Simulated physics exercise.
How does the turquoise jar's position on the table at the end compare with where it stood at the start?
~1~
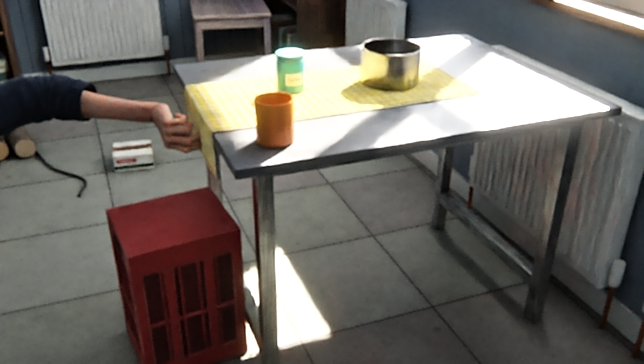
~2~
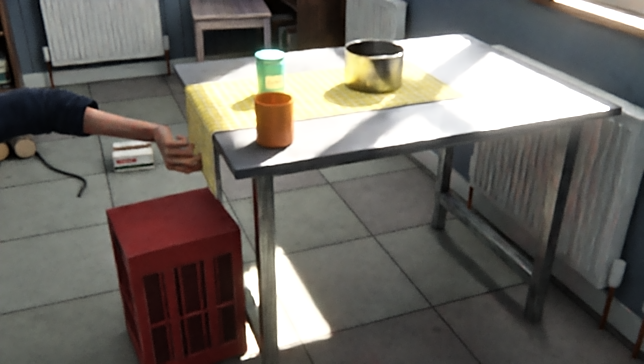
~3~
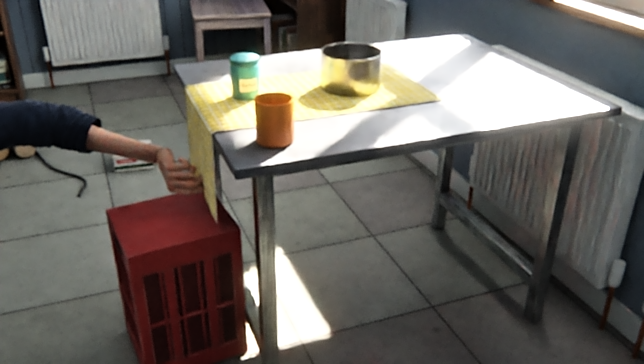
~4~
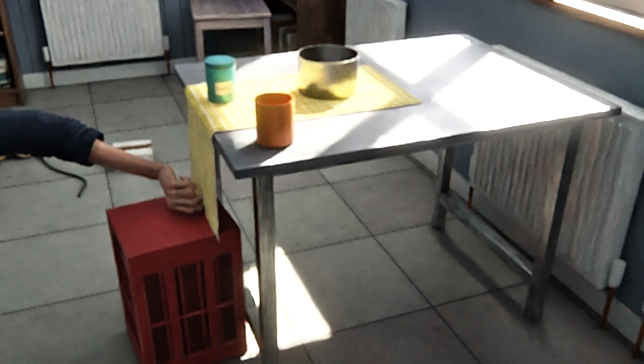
It ends up farther left, closer to the table's left end where the cloth hangs down. At the start it stood behind and slightly right of the orange mug, and at the end it is behind and to the left of it.
